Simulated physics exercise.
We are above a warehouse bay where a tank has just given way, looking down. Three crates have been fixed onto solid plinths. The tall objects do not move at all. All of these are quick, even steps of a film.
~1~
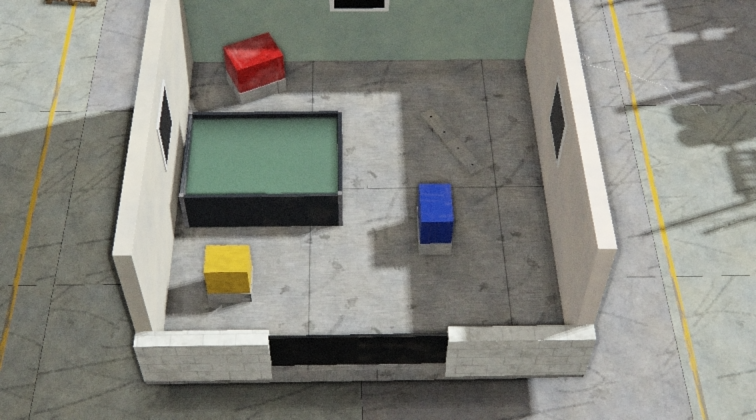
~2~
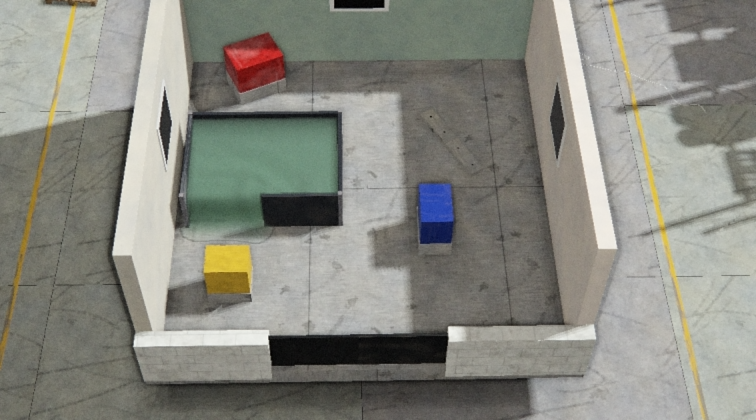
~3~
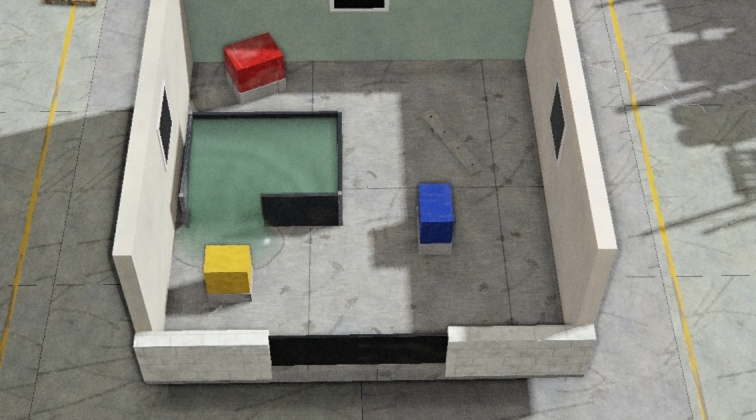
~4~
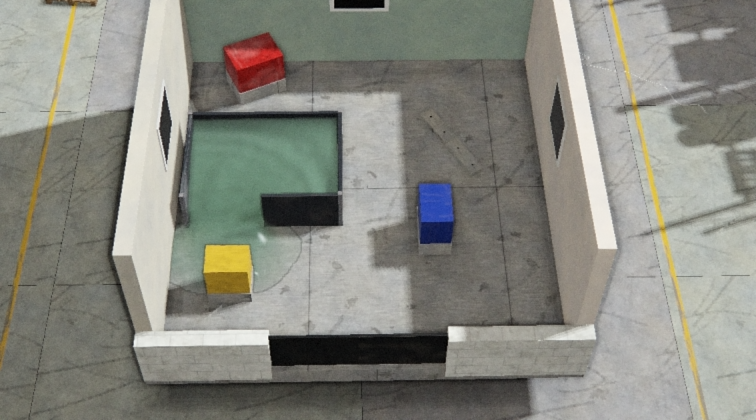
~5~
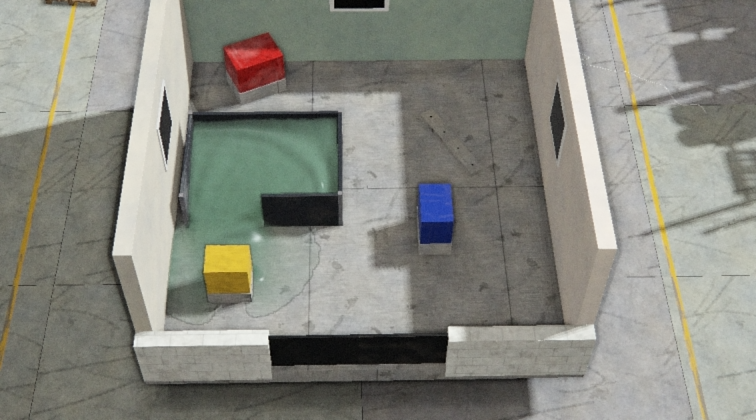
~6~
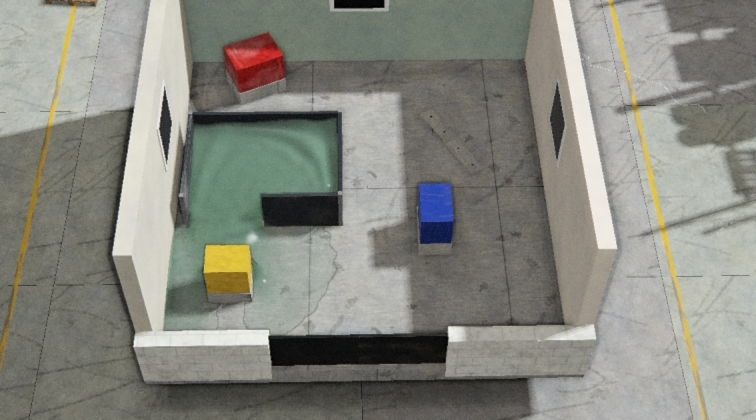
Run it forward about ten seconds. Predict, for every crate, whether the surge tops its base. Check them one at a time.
My prediction: The blue crate does not get topped; the red crate does not get topped; the yellow crate gets topped.
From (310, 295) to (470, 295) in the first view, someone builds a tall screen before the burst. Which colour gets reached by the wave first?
It's the yellow one.
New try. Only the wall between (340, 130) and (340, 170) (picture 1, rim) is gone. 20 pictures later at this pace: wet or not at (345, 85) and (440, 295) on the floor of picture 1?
The first spot is unreached, the second submerged.
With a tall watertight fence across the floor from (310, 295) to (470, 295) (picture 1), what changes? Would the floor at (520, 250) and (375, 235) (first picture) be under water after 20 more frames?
Reached, reached.
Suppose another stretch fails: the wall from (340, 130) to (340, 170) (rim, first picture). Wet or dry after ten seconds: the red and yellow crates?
First the red crate: It is left alone; then the yellow crate: It is left alone.
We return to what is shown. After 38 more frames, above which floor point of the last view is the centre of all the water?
It is near (361, 233).
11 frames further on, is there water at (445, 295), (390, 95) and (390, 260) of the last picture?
Taking the three spots one by one, I'd call them drenched, clear and drenched.
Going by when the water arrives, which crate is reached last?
Note: The crate marked red.
A moment on, water covers 20 % of the floor; the blue crate not reached, the red crate not reached, the yellow crate water round its plinth.
Next, water covers 35 % of the floor; the blue crate water round its plinth, the red crate not reached, the yellow crate water round its plinth.
Then, water covers 55 % of the floor; the blue crate water round its plinth, the red crate water round its plinth, the yellow crate water round its plinth.
Later, water covers 85 % of the floor; the blue crate water round its plinth, the red crate water round its plinth, the yellow crate water round its plinth.
In the end, water covers 100 % of the floor; the blue crate stayed above the water, the red crate stayed above the water, the yellow crate was topped.
